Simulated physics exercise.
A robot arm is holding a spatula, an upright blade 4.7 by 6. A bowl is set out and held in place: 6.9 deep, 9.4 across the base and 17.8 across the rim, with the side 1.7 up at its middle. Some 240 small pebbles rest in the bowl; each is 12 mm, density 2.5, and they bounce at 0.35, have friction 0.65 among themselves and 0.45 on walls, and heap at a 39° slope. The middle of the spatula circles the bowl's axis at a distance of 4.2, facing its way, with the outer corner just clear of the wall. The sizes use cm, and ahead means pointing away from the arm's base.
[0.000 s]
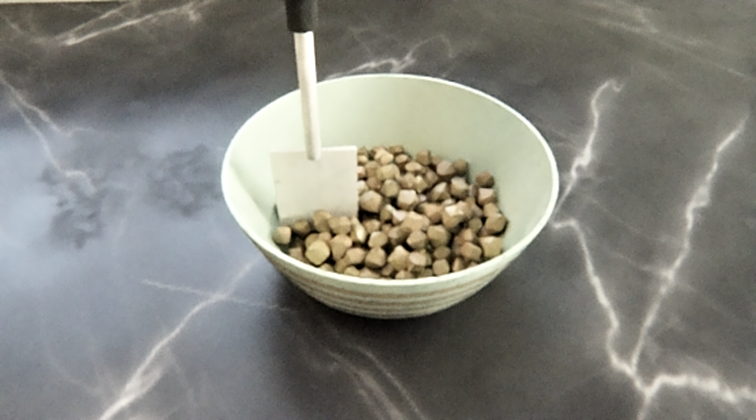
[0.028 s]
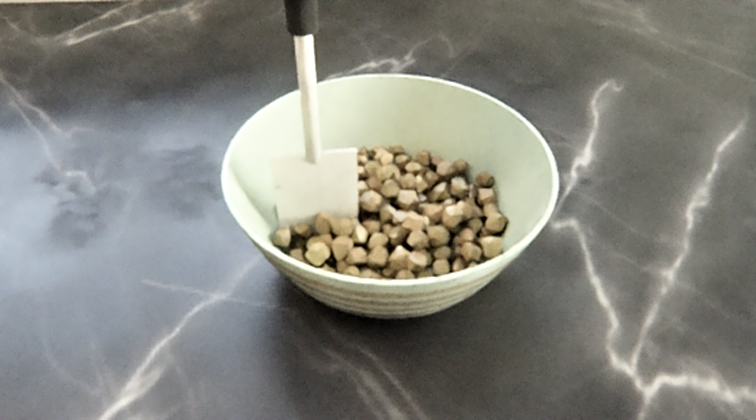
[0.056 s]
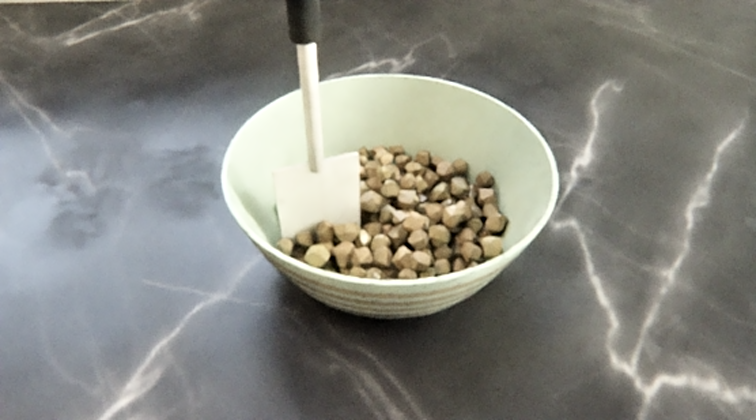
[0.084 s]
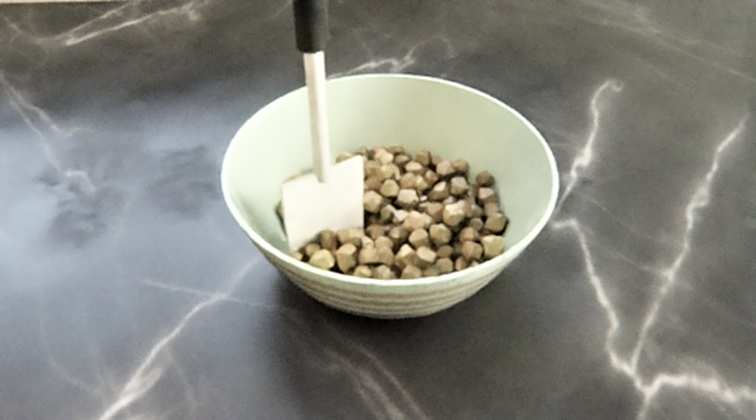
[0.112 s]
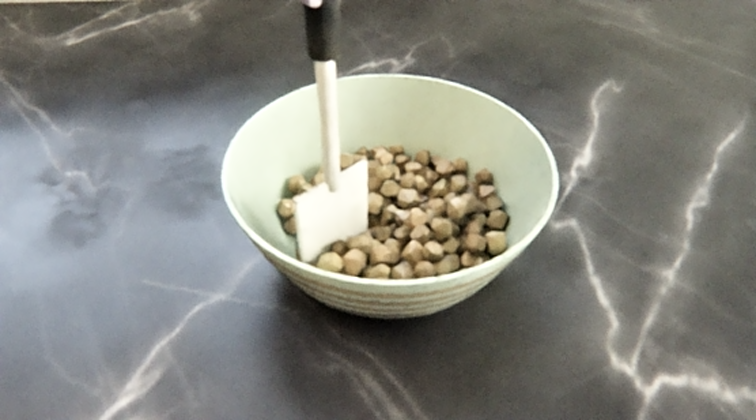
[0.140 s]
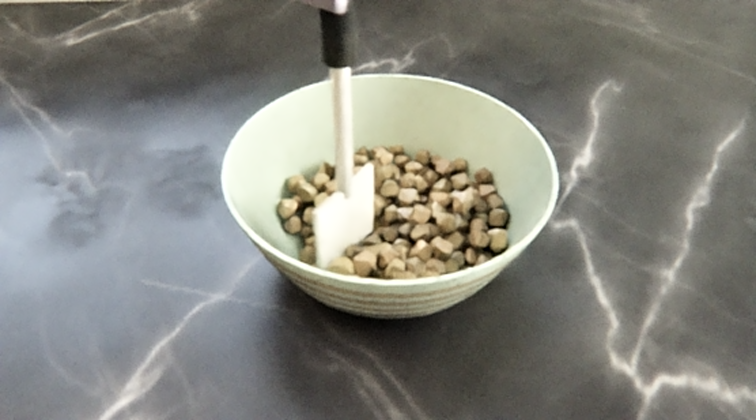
In a pale green bowl, a spatula sweeps through brown pebbles along the left side toward the front.
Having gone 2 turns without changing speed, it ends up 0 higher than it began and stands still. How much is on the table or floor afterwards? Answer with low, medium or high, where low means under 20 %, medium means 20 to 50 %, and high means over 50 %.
Low.
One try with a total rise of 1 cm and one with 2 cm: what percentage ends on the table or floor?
Roughly 15 and 5 per cent.
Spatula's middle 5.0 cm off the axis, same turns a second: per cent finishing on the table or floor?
Around 5 in a hundred, in that case.
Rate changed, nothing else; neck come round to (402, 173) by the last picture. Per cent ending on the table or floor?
Some 30 per cent.
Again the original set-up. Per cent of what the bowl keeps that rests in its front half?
About 80 per cent.
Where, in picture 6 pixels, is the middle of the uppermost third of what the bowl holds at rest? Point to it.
Close to (317, 248).
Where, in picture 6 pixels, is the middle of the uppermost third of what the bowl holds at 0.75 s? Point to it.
That third sits centred at about (294, 186).
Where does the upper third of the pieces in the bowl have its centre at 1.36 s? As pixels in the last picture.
Centre, approx.: (406, 119).
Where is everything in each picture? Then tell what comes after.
Spatula neck at (311, 126), 0° round; upper third of the load around (399, 211), from x 285 to 495, top at y 150; 244 in the bowl, in the first frame.
Spatula neck at (311, 130), 4° round; upper third of the load around (399, 211), from x 285 to 495, top at y 150, in the second frame.
Spatula neck at (314, 139), 16° round; upper third of the load around (397, 215), from x 285 to 495, top at y 150, in the third frame.
Spatula neck at (320, 148), 28° round; upper third of the load around (392, 218), from x 285 to 500, top at y 150, in the fourth frame.
Spatula neck at (330, 157), 40° round; upper third of the load around (407, 228), from x 285 to 500, top at y 150, in the fifth frame.
Spatula neck at (344, 164), 52° round; upper third of the load around (413, 224), from x 285 to 500, top at y 150; 244 in the bowl, in the sixth frame.
By 0.75 s, 316° round, highest piece 8 above the table; 241 in the bowl, 3 on the table or floor.
By 1.36 s, 219° round, highest piece 8 above the table; 222 in the bowl, 19 on the table or floor, 3 in flight or on the tool.
By 1.87 s, 0° round, highest piece 8 above the table; 209 in the bowl, 35 on the table or floor.
By 2.57 s, 0° round, highest piece 8 above the table; 209 in the bowl, 35 on the table or floor.
Final count, 209 in the bowl, 35 on the table or floor. That is 14 % on the table or floor.
